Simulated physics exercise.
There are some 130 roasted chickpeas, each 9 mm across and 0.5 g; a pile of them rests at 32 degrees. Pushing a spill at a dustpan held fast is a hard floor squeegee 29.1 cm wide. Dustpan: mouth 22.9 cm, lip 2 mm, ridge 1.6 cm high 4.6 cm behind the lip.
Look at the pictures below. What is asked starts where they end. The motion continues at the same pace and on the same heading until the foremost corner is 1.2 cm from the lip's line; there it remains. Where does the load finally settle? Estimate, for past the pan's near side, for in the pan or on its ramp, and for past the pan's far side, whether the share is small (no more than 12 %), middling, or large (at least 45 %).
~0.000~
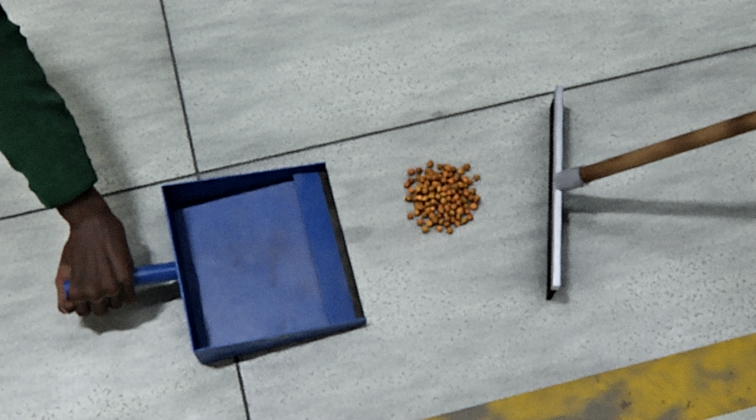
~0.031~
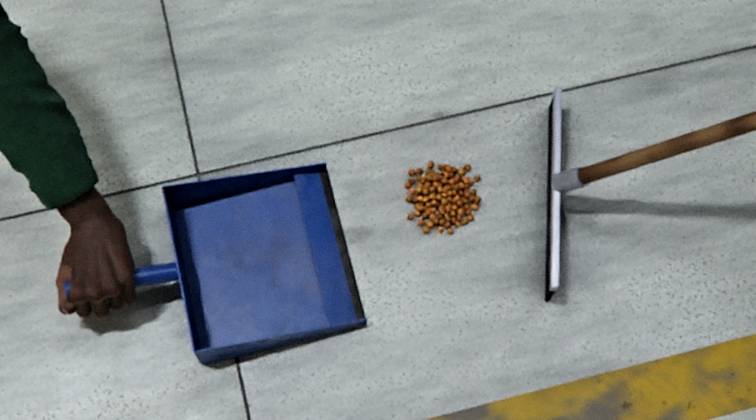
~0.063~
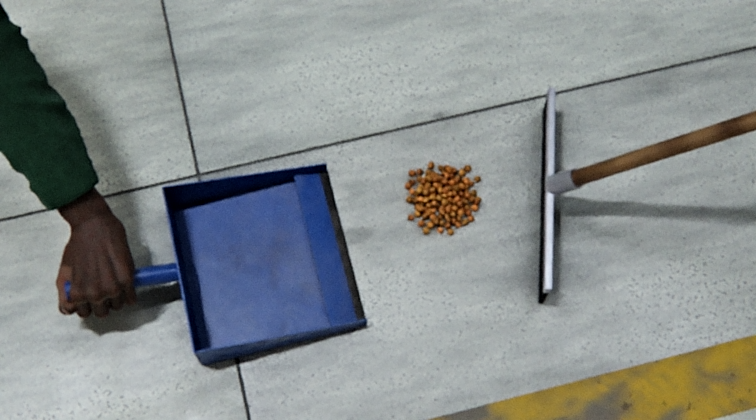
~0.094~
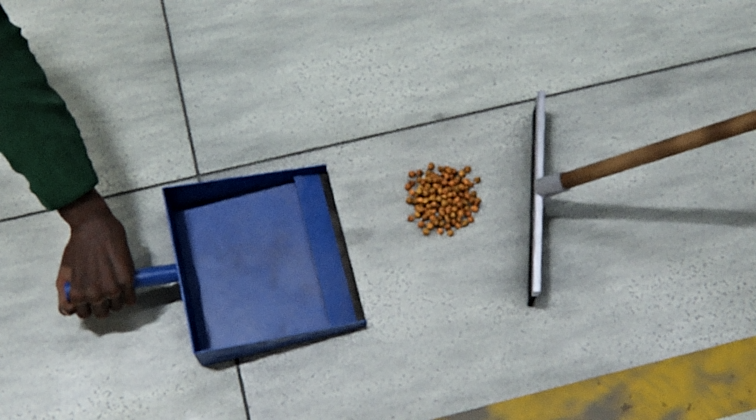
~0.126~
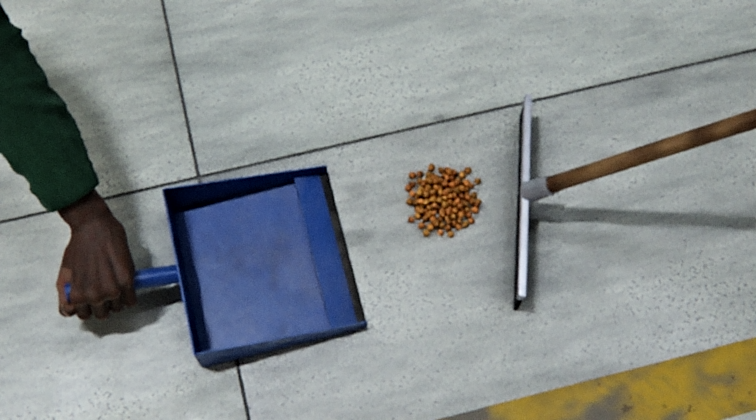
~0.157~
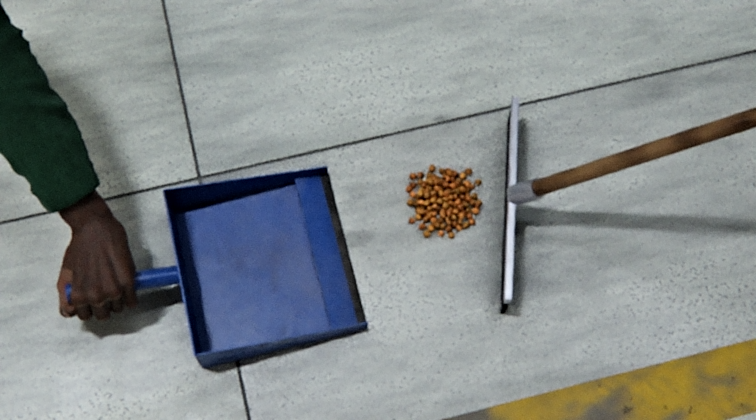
Estimate - near side: Small, pan: Small, far side: Middling.
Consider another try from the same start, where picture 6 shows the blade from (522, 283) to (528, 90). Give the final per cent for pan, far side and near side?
Split: Pan = 5, far = 30, near = 0.
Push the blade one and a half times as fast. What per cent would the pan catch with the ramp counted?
Share: Close to 25 %.
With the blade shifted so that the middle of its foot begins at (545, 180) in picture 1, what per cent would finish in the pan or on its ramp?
The pan and its ramp would take some 5 per cent.
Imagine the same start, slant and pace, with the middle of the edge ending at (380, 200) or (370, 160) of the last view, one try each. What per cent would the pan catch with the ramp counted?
Roughly 5 % and 10 %.
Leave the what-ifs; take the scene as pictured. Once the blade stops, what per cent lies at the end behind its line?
Near 0 percent, give or take.
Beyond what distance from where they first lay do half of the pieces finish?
It comes to some 12 cm.
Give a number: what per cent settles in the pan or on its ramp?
5 %.
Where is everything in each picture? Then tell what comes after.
Blade from (555, 286) to (558, 92), moved 0.0 cm, 0 of the pieces shifted so far; middle of the pieces at (444, 195); pan at (252, 267), in the first picture.
Blade from (554, 287) to (557, 93), moved 0.3 cm, 0 of the pieces shifted so far; middle of the pieces at (445, 195), in the second picture.
Blade from (547, 289) to (551, 94), moved 1.2 cm, 0 of the pieces shifted so far; middle of the pieces at (445, 196), in the third picture.
Blade from (536, 292) to (540, 97), moved 2.7 cm, 0 of the pieces shifted so far; middle of the pieces at (445, 197), in the fourth picture.
Blade from (521, 296) to (527, 101), moved 4.6 cm, 0 of the pieces shifted so far; middle of the pieces at (445, 198), in the fifth picture.
Blade from (508, 299) to (515, 104), moved 6.5 cm, 0 of the pieces shifted so far; middle of the pieces at (446, 199); pan at (254, 271). The blade's pace is about 0.61 m/s, heading 4 degrees away from the viewer's side, in the sixth picture.
Then, at 0.30 s, middle of the blade 14 cm from the lip; 0 % over the lip, far side 0 %, near side 0 %.
After 0.40 s, middle of the blade 8 cm from the lip; 0 % over the lip, far side 5 %, near side 0 %.
After 0.63 s, middle of the blade 6 cm from the lip; 5 % over the lip, far side 15 %, near side 0 %.
By 0.9 s all is still; near side 0 %, pan 5 %, far side 15 %, in front of the lip or behind the blade 80 %.
